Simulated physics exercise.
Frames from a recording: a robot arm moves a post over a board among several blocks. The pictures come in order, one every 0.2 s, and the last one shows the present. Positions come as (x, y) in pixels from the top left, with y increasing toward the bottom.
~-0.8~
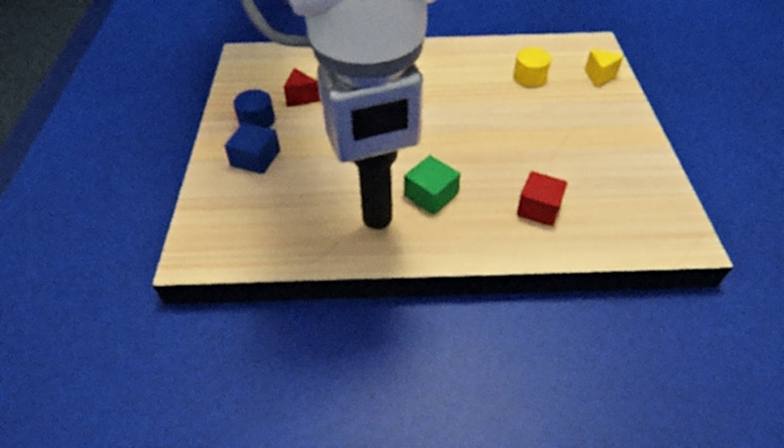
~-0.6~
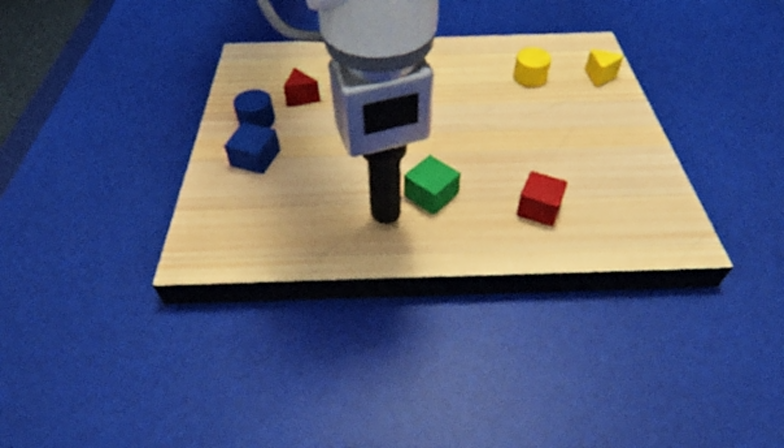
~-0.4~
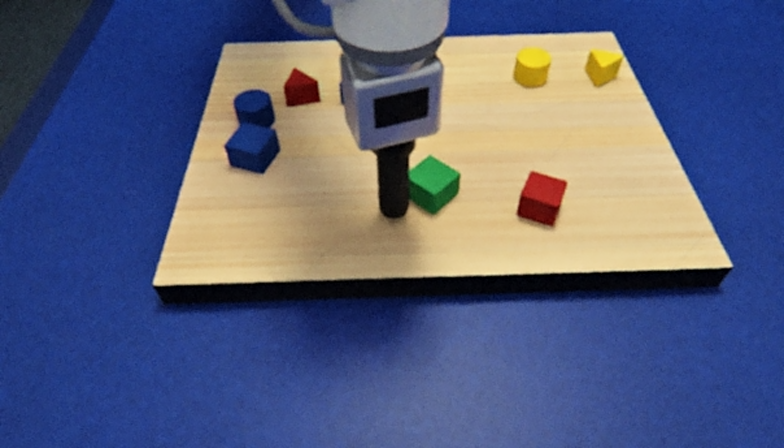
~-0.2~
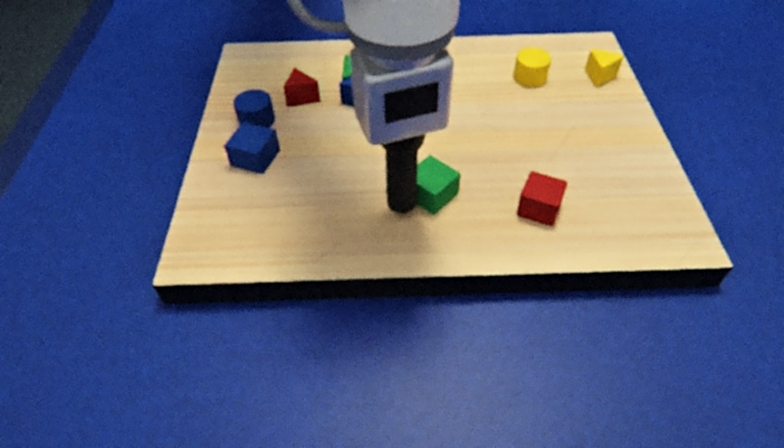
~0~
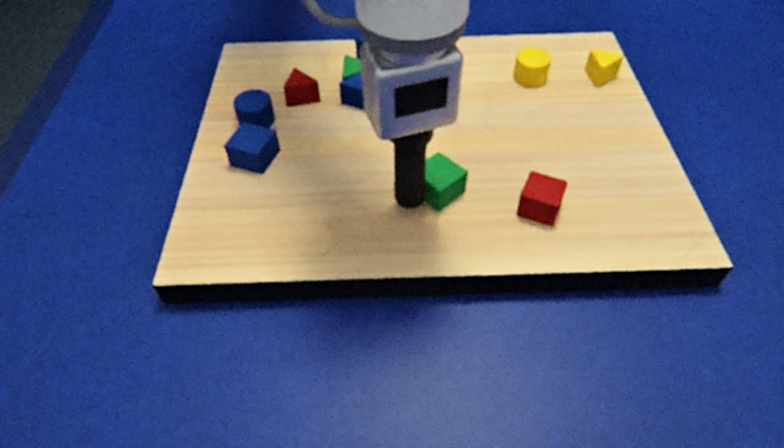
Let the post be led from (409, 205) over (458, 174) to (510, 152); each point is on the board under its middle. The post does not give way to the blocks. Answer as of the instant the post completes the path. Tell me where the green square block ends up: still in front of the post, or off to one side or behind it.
I think the post keeps pushing the green square block along right to the end.
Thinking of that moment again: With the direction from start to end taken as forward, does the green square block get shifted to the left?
That would be a no.
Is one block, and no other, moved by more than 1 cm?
Short answer: Yes.
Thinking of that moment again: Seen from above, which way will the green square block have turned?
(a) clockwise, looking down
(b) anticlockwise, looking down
That would be a.
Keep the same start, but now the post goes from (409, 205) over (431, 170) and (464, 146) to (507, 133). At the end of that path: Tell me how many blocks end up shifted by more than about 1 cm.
Answer: One block.
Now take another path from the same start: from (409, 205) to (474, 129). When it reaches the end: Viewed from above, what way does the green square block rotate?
Looking down on the board, it turns clockwise.
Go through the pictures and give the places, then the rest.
Tip of the post (378, 219), middles of tops, green square block (432, 174), red square block (545, 188), in the first frame.
Post (386, 213), nothing pushed, in the second frame.
Post (394, 208), nothing pushed, in the third frame.
Post (402, 203), nothing pushed, in the fourth frame.
Post (410, 198), green square block (439, 170), red square block (545, 188), in the fifth frame.
The first path, step by step. One third of the way, post (444, 177); green square block (477, 154), turned 20° clockwise.
Two thirds of the way, post (476, 158); green square block (512, 141), turned 45° clockwise.
At the end, post (511, 145); green square block (548, 136), turned 65° clockwise; red square block unmoved.
